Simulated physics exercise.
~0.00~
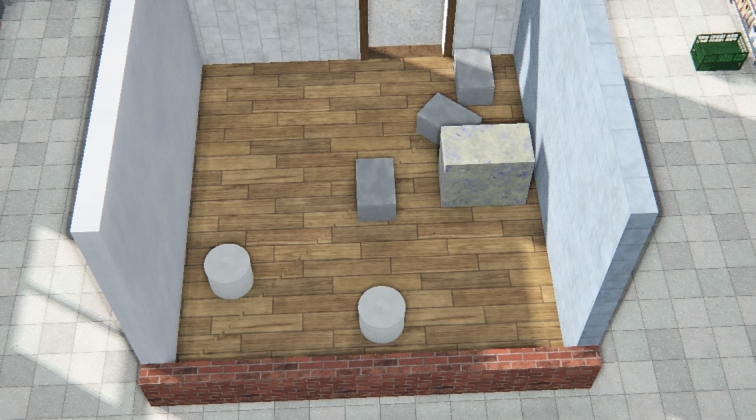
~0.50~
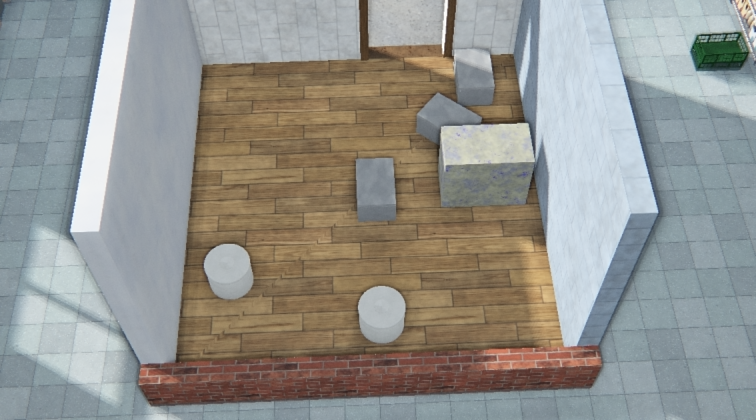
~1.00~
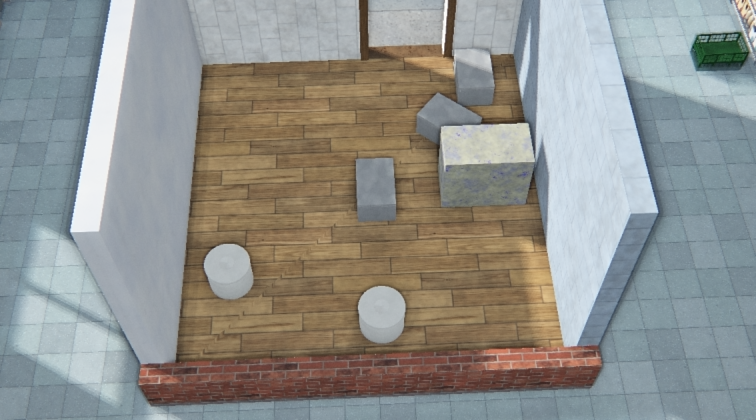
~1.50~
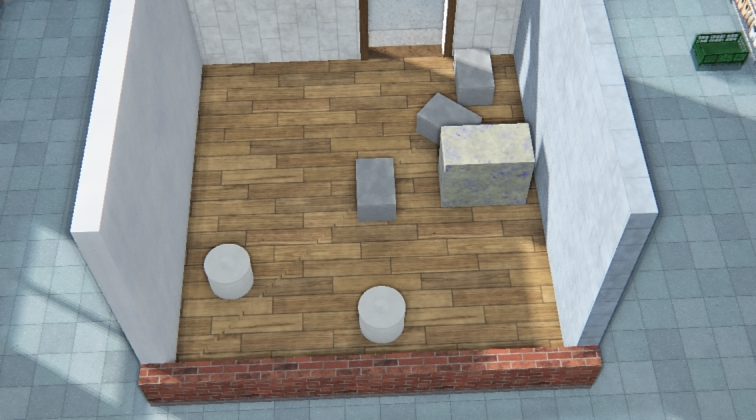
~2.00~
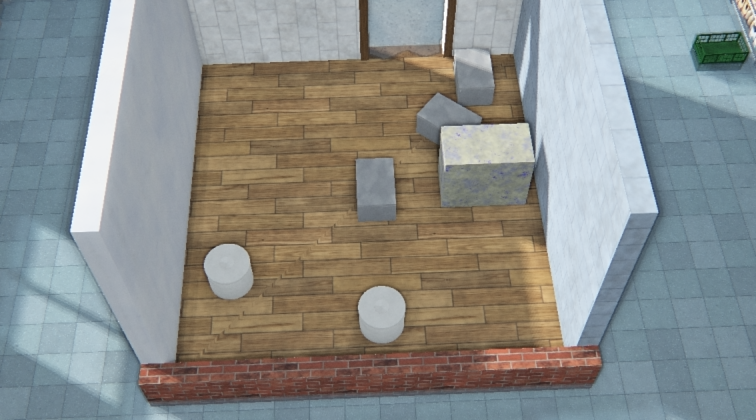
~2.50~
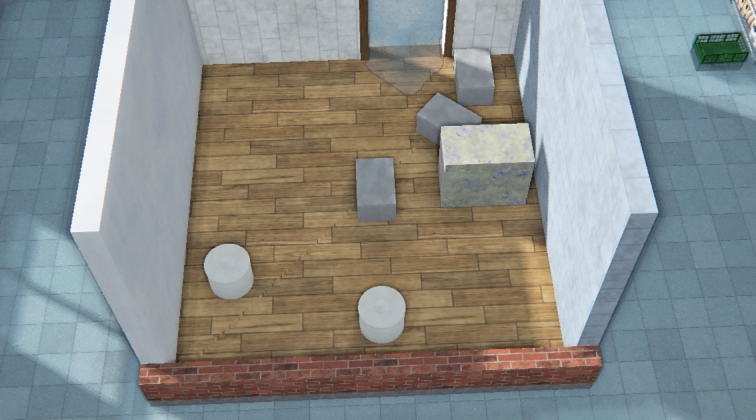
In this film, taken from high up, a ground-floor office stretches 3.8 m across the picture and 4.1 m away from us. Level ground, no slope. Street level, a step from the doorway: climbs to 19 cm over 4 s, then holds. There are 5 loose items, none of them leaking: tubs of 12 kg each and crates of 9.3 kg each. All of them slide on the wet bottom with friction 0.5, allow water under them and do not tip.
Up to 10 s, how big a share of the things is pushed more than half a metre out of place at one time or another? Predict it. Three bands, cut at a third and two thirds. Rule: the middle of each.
The middle of three bands.
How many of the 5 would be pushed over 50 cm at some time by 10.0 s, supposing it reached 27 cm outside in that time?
Then 5 of them.
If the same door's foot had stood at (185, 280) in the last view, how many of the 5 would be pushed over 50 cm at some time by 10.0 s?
In that case the number is 3.
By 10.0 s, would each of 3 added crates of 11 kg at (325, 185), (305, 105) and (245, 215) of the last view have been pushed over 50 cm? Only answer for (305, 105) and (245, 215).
So the first ends up within that distance while the second ends up within that distance.
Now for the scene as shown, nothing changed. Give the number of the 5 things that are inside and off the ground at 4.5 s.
At that point I count 0.
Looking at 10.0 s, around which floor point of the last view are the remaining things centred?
The centre is close to (344, 262).
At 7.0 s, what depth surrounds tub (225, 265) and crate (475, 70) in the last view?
Roughly 4 and 5 cm.
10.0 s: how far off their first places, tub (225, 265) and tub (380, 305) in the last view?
They sit 0 cm and 0 cm away, in the order given.
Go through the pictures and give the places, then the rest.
A tub at (382, 307), on the bottom; a tub at (227, 263) rests on the ground; water covers 0.0 m2; 0 of 5 have shifted, in the first frame.
A tub at (382, 307) rests on the ground; a tub at (227, 263), on the bottom; 0.0 m2 under water; 0 of 5 have shifted, in the second frame.
A tub at (382, 307) rests on the ground; a tub at (227, 263) rests on the ground; 0.0 m2 under water; 0 of 5 have shifted, in the third frame.
A tub at (382, 307) rests on the ground; a tub at (227, 263), on the bottom; 0.0 m2 under water; 0 of 5 have shifted, in the fourth frame.
A tub at (382, 307) rests on the ground; a tub at (227, 263) rests on the ground; water covers 0.0 m2; 0 of 5 have shifted, in the fifth frame.
A tub at (382, 307) rests on the ground; a tub at (227, 263) rests on the ground; 0.3 m2 under water; 0 of 5 have shifted, in the sixth frame.
After 3.5 s 0 of 5 are over 50 cm from their spots; 0 afloat.
After 4.5 s 0 of 5 are over 50 cm from their spots; 0 afloat.
After 7.0 s 1 of 5 are over 50 cm from their spots; 2 afloat.
After 10.0 s 3 of 5 are over 50 cm from their spots, and 3 have been at some point; 3 afloat.
